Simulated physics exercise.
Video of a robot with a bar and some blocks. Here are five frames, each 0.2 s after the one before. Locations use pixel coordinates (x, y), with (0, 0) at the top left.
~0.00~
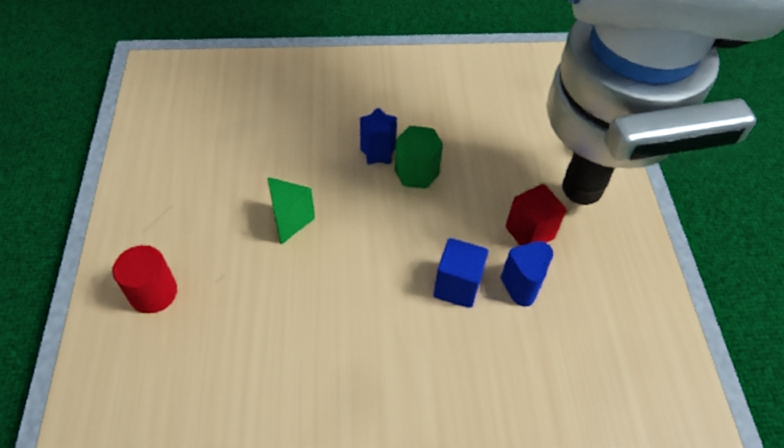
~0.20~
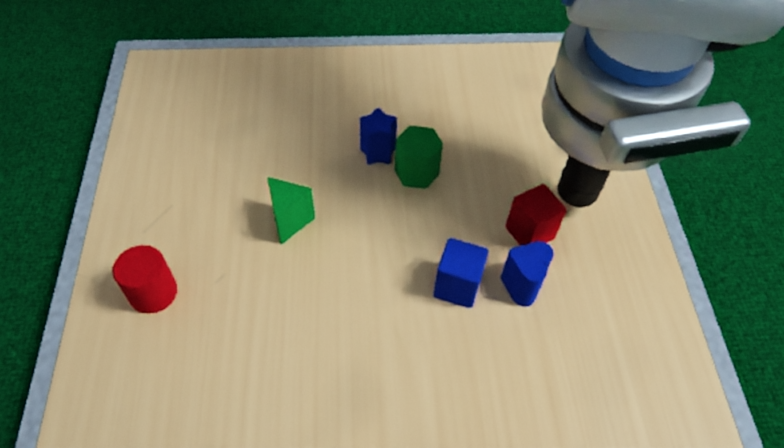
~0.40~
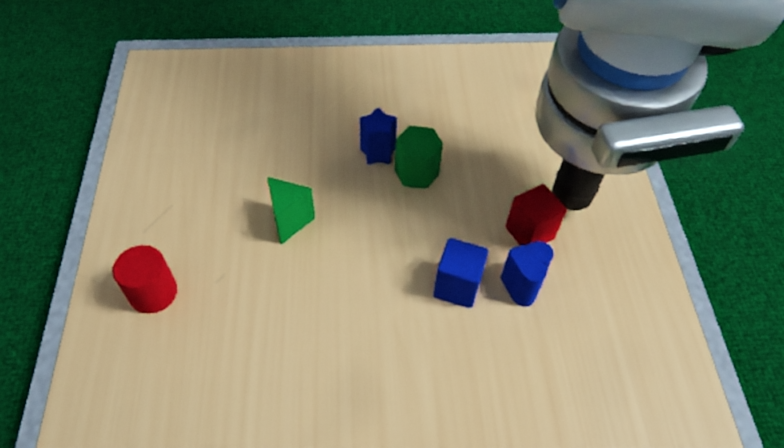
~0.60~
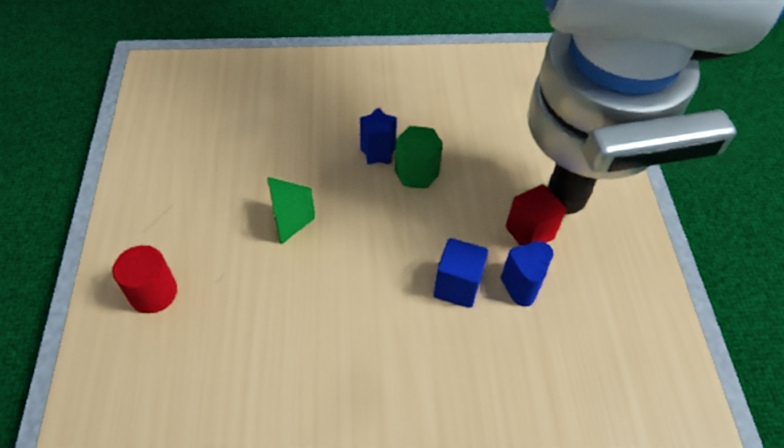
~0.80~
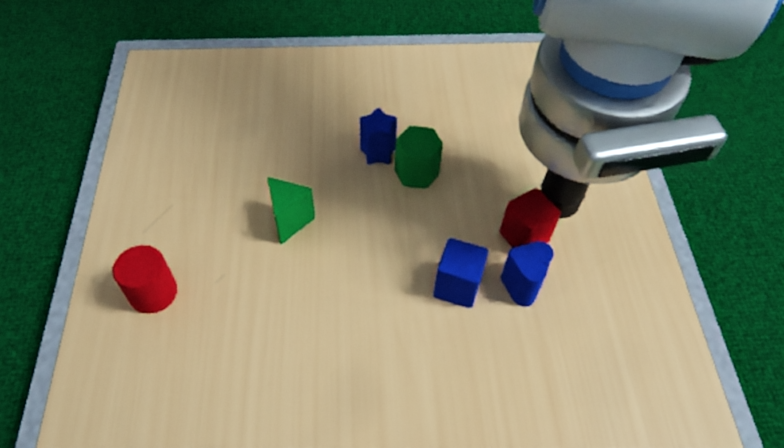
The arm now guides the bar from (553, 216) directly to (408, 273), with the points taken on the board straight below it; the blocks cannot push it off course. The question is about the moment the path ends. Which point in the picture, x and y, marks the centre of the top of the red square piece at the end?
Near (410, 285).
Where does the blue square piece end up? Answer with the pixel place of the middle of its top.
The top centre is at (409, 327).
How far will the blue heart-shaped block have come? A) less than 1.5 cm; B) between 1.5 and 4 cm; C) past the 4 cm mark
My answer is option A.
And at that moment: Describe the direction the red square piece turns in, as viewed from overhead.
It turns counter-clockwise.
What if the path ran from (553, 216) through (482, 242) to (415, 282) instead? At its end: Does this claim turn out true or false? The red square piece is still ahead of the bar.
The claim holds.
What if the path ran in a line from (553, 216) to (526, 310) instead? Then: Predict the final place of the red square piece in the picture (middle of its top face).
The spot you're after is about (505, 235) in the image.
On the path given first. One third of the way, bar at (510, 222); red square piece at (491, 234), turned 30° anticlockwise.
Two thirds of the way, bar at (461, 241); blue square piece at (427, 296); red square piece at (445, 260), turned 50° anticlockwise.
At the end, bar at (410, 260); blue square piece at (409, 327), turned 30° anticlockwise; blue heart-shaped block not moved; red square piece at (410, 285), turned 70° anticlockwise.
